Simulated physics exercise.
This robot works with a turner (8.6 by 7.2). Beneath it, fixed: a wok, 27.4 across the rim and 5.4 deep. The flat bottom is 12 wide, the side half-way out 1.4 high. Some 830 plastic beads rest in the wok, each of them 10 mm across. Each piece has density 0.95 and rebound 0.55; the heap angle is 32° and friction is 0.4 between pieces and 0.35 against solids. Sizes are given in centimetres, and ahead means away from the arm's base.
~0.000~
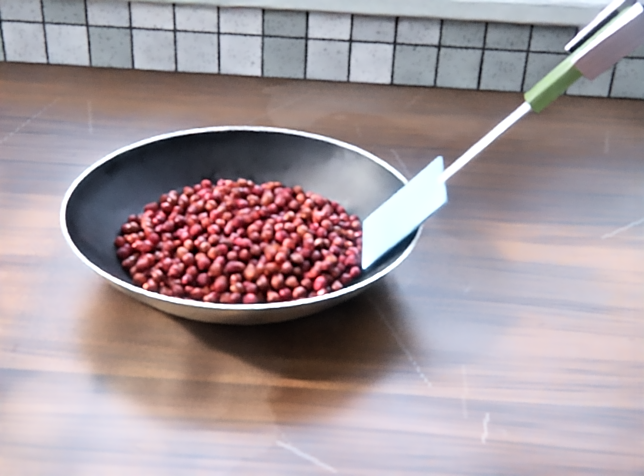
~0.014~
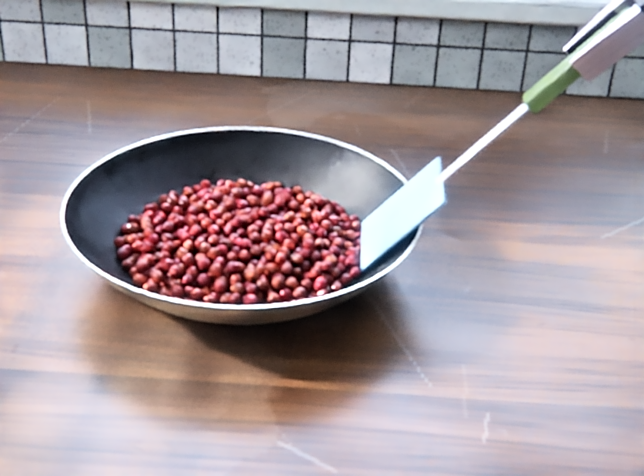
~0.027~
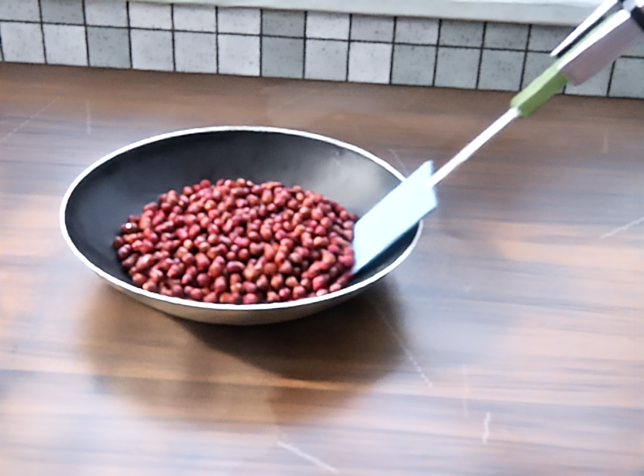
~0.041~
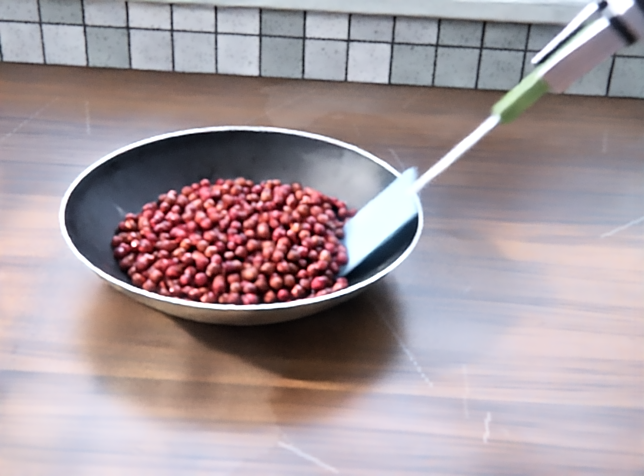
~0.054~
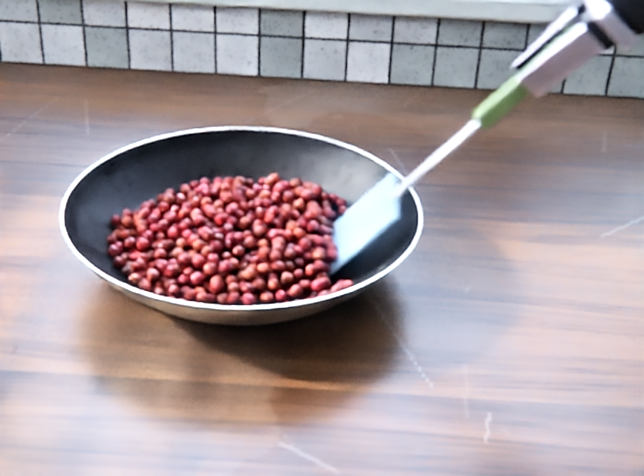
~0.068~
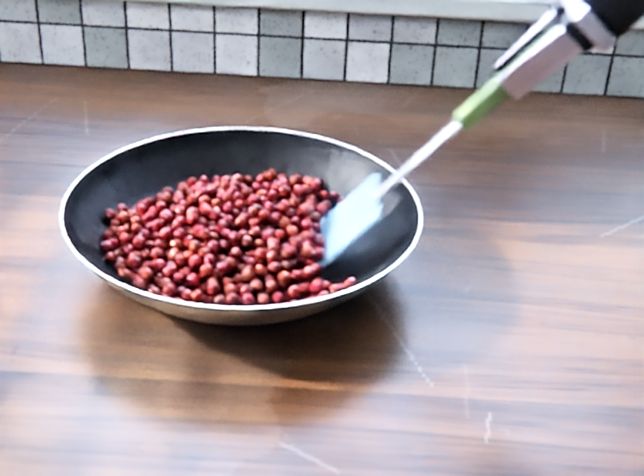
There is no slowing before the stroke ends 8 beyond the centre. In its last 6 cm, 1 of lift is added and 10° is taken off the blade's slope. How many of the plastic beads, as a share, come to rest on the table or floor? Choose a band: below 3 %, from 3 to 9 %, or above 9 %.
That share falls above 9 %.
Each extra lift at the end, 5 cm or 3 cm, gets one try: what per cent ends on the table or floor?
Result: Approx. 15 % and 20 %, one try each.
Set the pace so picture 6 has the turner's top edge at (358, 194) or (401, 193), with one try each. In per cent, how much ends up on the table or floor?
Try one roughly 25 per cent; try two roughly 5 per cent.
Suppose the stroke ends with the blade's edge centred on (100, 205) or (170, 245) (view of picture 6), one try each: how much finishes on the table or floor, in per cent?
First try roughly 35 percent, second roughly 0 percent.
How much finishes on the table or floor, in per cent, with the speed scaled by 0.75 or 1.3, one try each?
Close to 5 and 25 percent respectively.
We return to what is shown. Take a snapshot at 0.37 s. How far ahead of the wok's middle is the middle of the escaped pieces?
That distance is around 18 cm.
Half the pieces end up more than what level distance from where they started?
The value is roughly 4 cm.
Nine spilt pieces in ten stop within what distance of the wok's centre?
Some 35 cm from the centre.
After 0.11 s, sloping 49°, highest piece 6 above the table; 826 in the wok.
After 0.15 s, sloping 46°, highest piece 7 above the table; 824 in the wok, 2 on the blade or in flight.
After 0.37 s, sloping 39°, highest piece 7 above the table; 708 in the wok, 90 on the table or floor, 28 on the blade or in flight.
After 1.42 s, sloping 39°, highest piece 6 above the table; 706 in the wok, 120 on the table or floor.
In the end, 706 in the wok, 120 on the table or floor. That is 15 % on the table or floor.
